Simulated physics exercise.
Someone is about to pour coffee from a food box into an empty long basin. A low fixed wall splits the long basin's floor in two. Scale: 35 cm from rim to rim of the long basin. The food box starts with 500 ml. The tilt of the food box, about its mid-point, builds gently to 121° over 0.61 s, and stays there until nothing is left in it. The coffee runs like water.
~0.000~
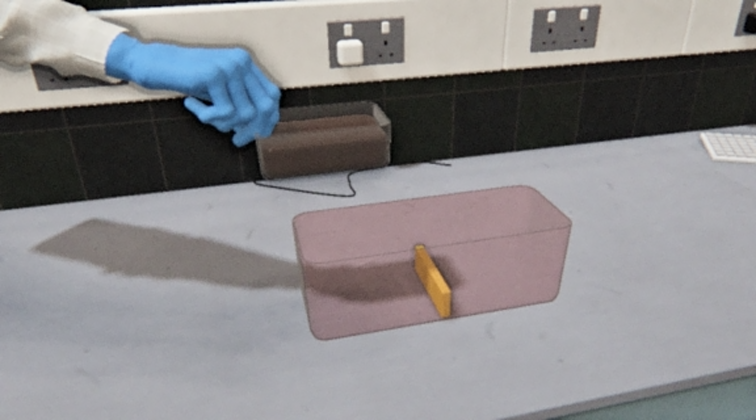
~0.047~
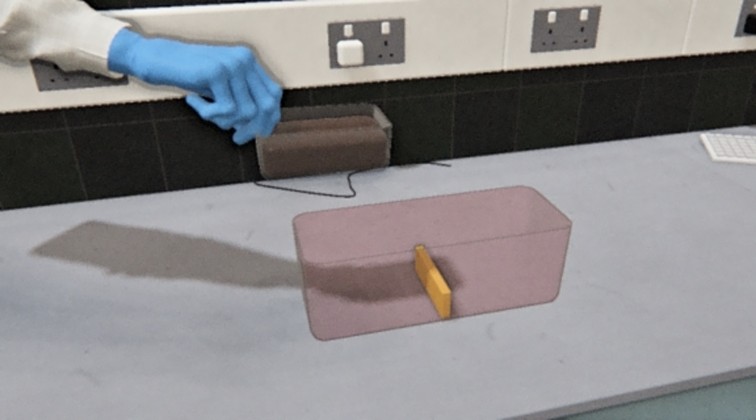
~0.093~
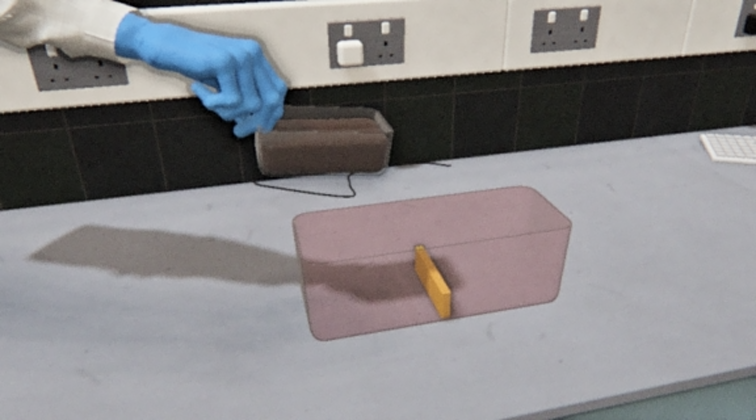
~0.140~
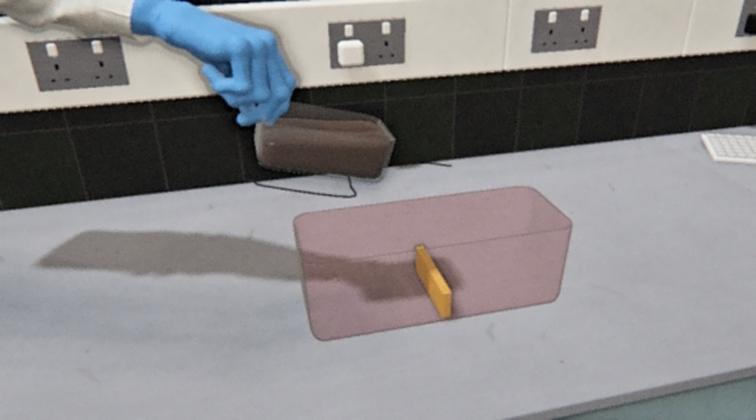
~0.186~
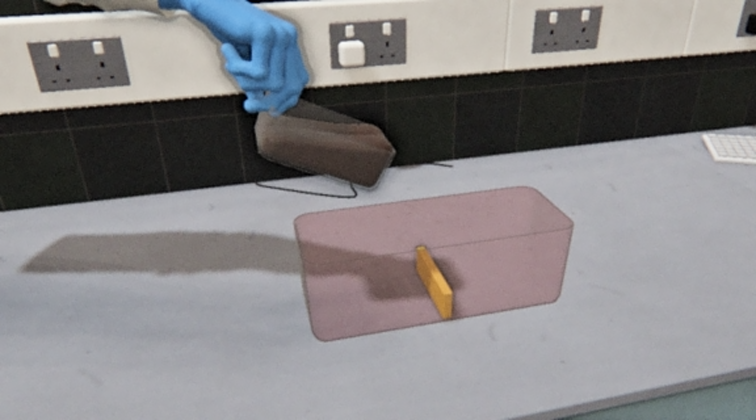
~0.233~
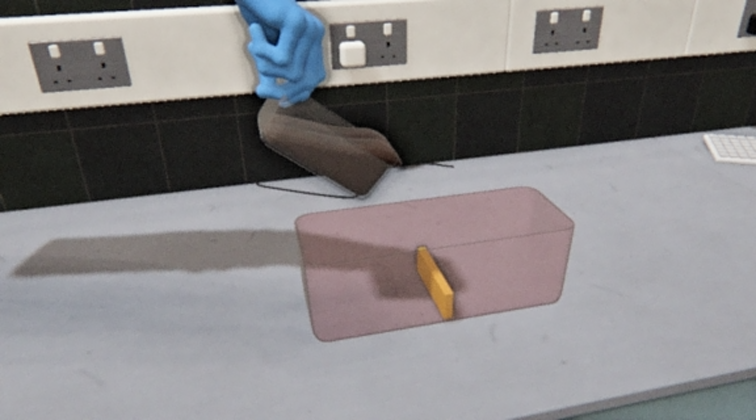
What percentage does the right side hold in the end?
The far part has some 17 per cent.
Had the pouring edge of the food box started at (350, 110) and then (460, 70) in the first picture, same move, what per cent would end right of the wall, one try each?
First 10, then 75 per cent.
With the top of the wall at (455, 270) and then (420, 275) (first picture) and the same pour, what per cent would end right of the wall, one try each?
In turn about 20 and 50 per cent.
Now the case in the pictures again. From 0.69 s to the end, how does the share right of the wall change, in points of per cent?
The share moves up, by some 2 per cent.
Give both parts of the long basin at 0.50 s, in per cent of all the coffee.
Left about 64, right about 12.
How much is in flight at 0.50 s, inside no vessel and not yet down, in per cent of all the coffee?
About 18 per cent.
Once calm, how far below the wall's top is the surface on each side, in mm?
Some 22 mm on the left and 38 mm on the right.
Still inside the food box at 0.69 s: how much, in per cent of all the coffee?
Near 0 in a hundred.
By 0.50 s the tilt is 111° and 5 per cent is still to pour, 65 is left of the wall and 11 right of it.
By 0.69 s the tilt is 121° and 0 per cent is still to pour, 74 is left of the wall and 14 right of it.
By 0.89 s the tilt is 121° and 0 per cent is still to pour, 76 is left of the wall and 16 right of it.
By 1.11 s the tilt is 121° and 0 per cent is still to pour, 77 is left of the wall and 17 right of it.
At rest 77 per cent lies left of the wall, 17 right of it and 7 outside.
